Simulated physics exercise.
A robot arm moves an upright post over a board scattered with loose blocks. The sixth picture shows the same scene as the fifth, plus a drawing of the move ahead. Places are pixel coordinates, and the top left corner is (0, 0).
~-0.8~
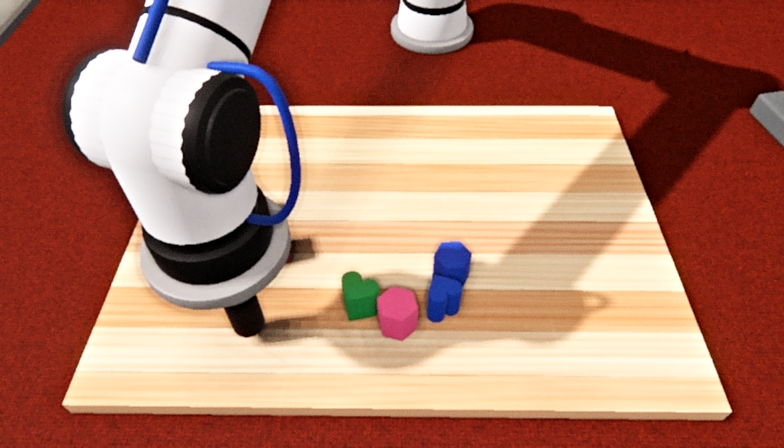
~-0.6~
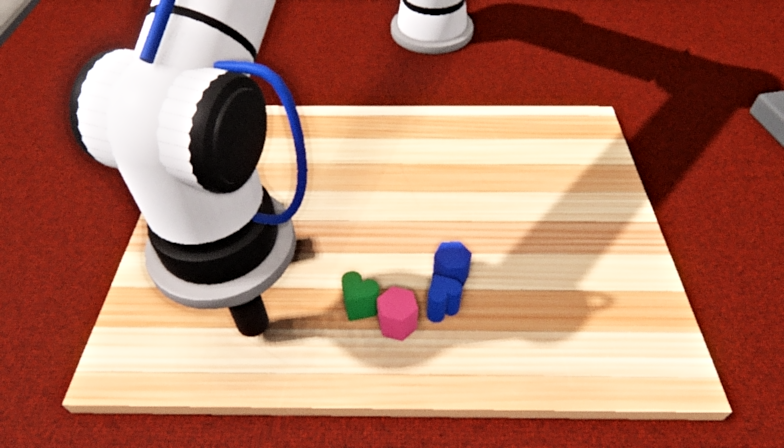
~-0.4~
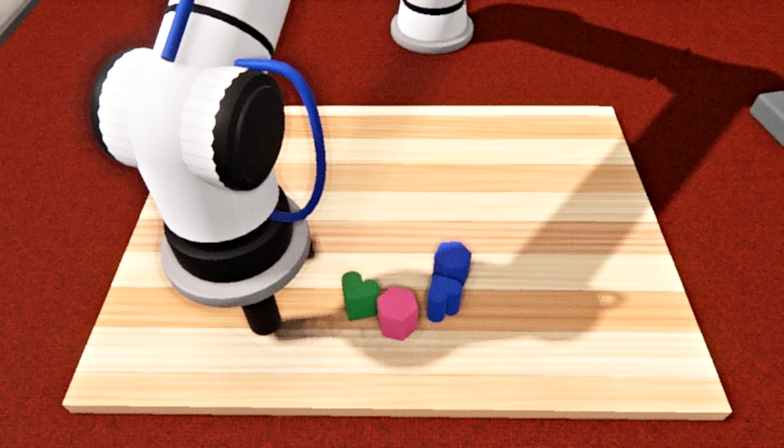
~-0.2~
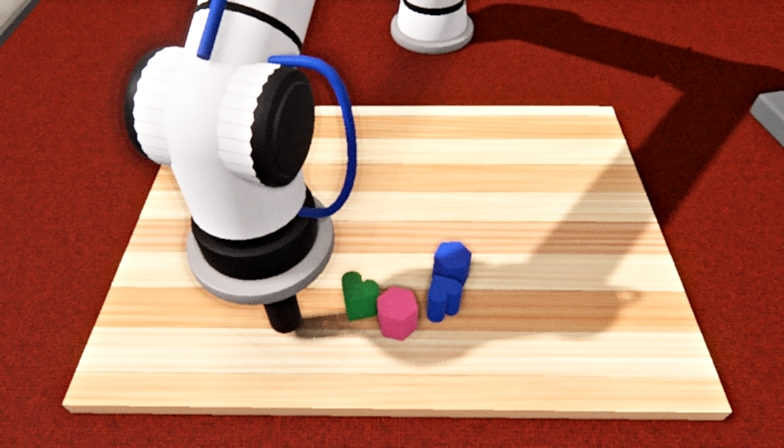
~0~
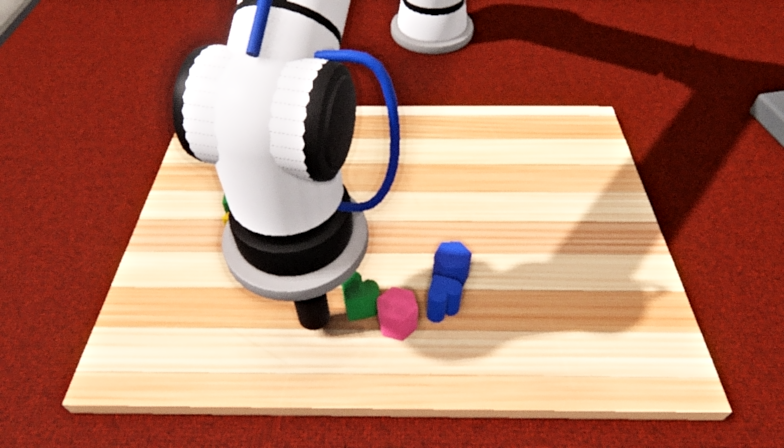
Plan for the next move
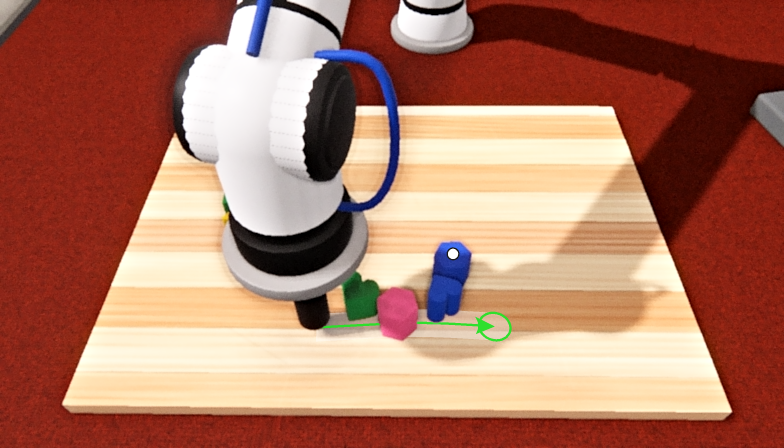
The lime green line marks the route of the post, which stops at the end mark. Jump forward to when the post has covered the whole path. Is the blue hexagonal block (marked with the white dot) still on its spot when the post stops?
Yes, that is what happens.
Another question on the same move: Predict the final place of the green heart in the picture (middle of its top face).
Answer: (385, 276).
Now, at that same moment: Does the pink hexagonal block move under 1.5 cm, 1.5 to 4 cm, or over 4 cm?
It will fall in the top band, over 4 cm.
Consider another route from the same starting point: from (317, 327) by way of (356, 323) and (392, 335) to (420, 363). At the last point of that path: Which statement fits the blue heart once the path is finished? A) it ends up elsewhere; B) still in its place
It's A.
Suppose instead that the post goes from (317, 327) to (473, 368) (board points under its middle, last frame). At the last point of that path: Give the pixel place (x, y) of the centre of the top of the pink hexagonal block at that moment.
Located at (419, 300).
Drawn move, from (317, 327) by way of (406, 323) to (495, 326); the dot is on the blue hexagonal block.
What follows on the original path. One third of the way, post at (377, 315); green heart at (381, 276), turned 80° anticlockwise; pink hexagonal block at (412, 303).
Two thirds of the way, post at (438, 314); green heart at (385, 276), turned 95° anticlockwise; pink hexagonal block at (474, 307), turned 20° clockwise; blue heart at (484, 280), turned 80° anticlockwise.
At the end, post at (497, 317); green heart at (385, 276), turned 95° anticlockwise; pink hexagonal block at (536, 313), turned 30° clockwise; blue heart at (490, 278), turned 100° anticlockwise; blue hexagonal block still.
